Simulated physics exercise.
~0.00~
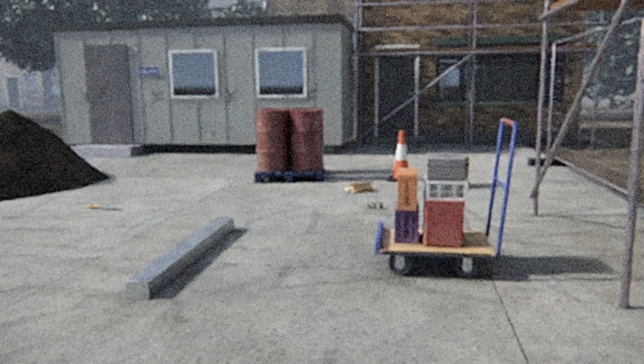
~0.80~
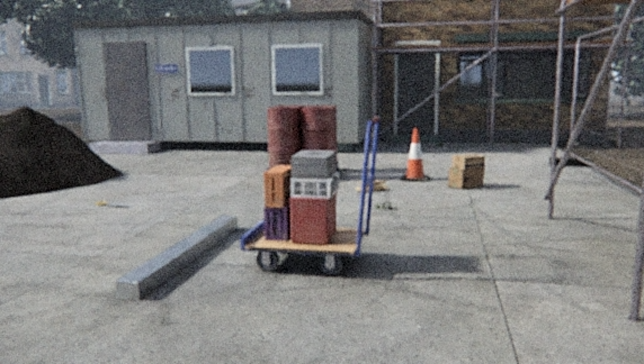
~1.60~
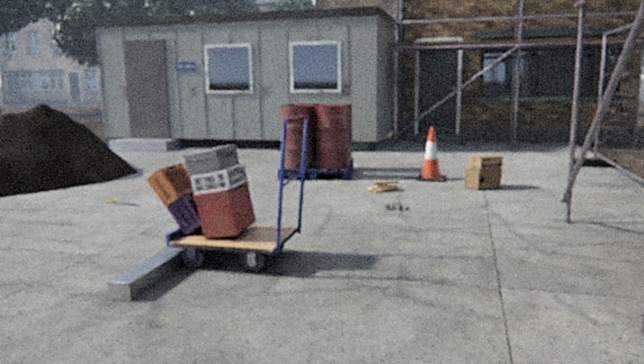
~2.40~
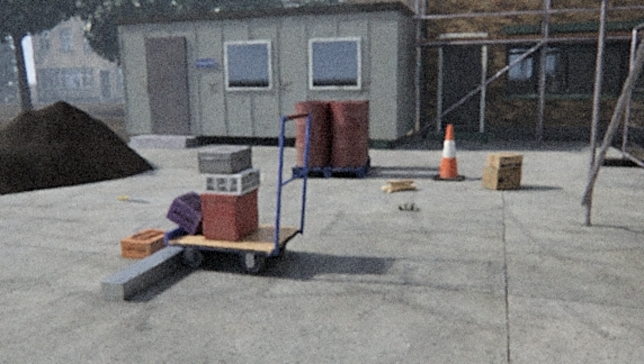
A loaded trolley rolls left into a kerb, tipping its orange crate onto the ground.
